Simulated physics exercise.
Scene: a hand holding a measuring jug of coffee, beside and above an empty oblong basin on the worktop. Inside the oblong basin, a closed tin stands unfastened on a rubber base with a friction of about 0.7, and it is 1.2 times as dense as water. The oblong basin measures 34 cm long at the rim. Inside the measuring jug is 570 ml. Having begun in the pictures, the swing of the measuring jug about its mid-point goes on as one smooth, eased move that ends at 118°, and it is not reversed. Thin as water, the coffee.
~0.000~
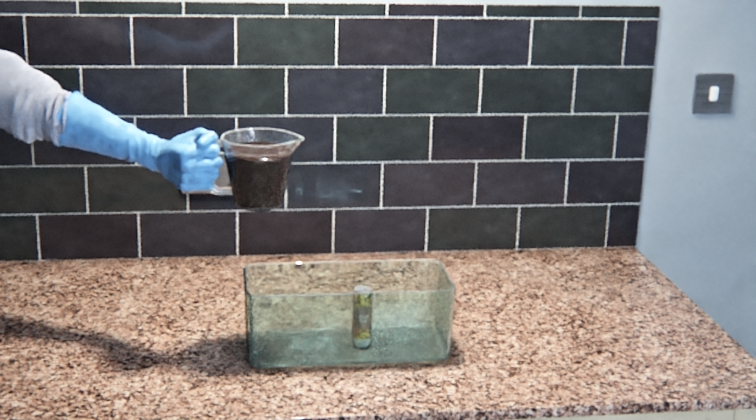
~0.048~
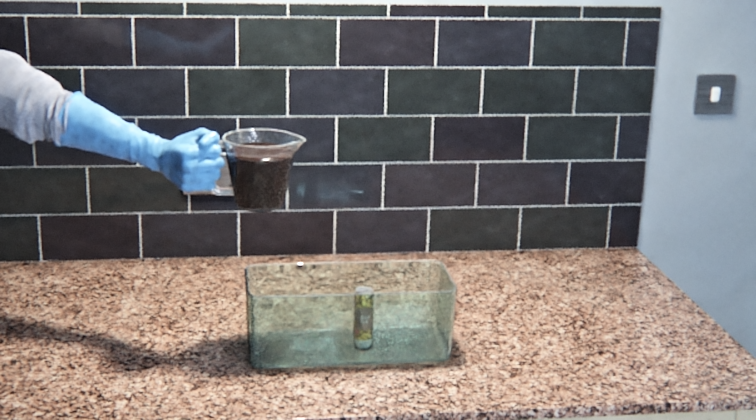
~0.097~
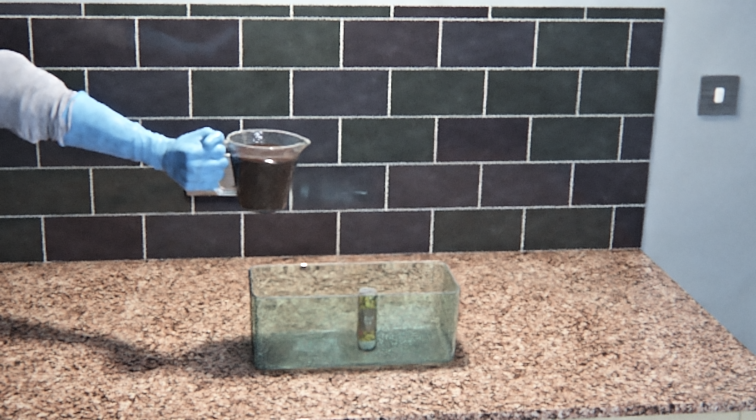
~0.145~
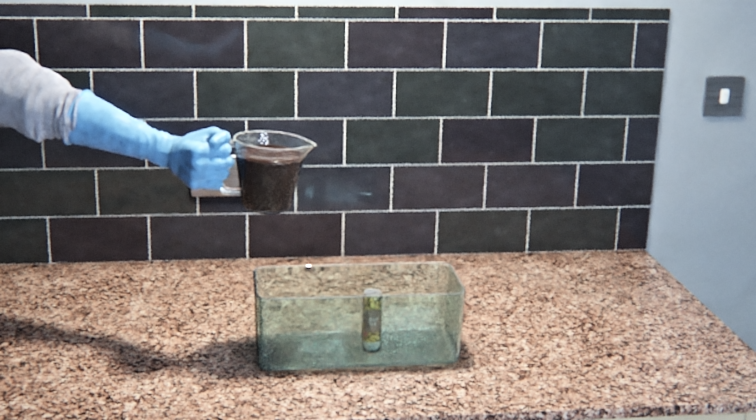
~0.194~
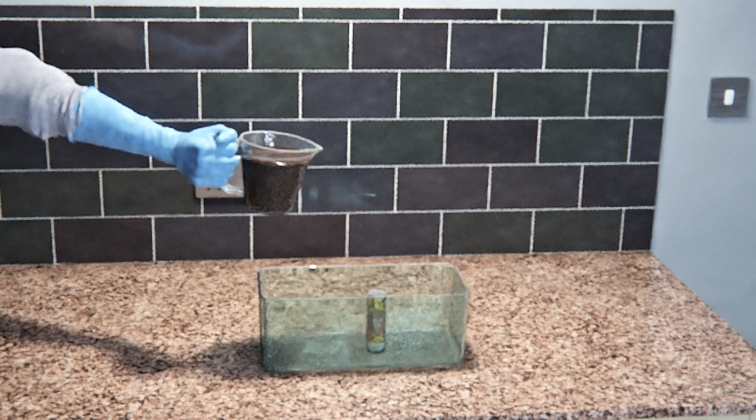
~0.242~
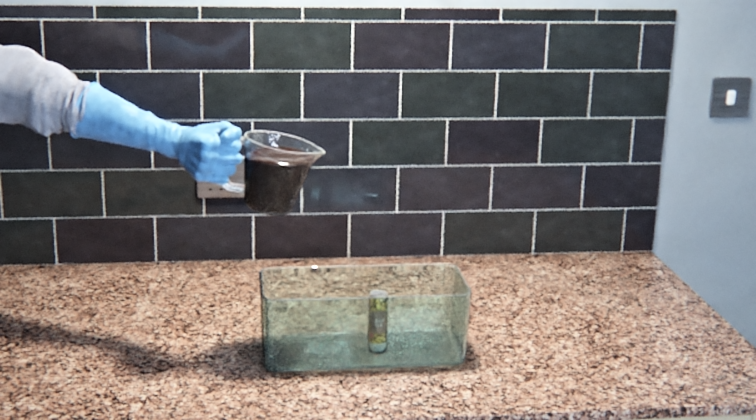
The video shows a blue-gloved hand holding a glass jug of dark liquid above a clear oblong basin with a small tin inside; the jug stays almost still, then tilts slightly to the right as it shifts a little rightward.
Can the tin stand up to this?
You'll see it capsize.
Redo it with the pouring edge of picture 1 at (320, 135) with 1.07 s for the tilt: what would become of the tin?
Result: Tin tipped over.
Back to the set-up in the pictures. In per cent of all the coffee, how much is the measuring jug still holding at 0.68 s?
68 %.
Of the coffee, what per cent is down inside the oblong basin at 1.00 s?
Some 76 per cent.
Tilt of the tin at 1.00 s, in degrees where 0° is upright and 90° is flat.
Lean: Around 10° from upright.
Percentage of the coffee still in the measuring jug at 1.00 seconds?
6 per cent or thereabouts.
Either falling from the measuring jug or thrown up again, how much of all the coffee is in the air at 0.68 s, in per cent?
Share: Roughly 26 per cent.
By 0.68 s the tilt is 72° and 68 per cent is still to pour; the tin stands where it began.
By 1.00 s the tilt is 110° and 6 per cent is still to pour; the tin leans 8°.
By 1.33 s the tilt is 118° and 0 per cent is still to pour; the tin lies on its side.
By 1.69 s the tilt is 118° and 0 per cent is still to pour; the tin lies on its side.
At rest the tin lies on its side.
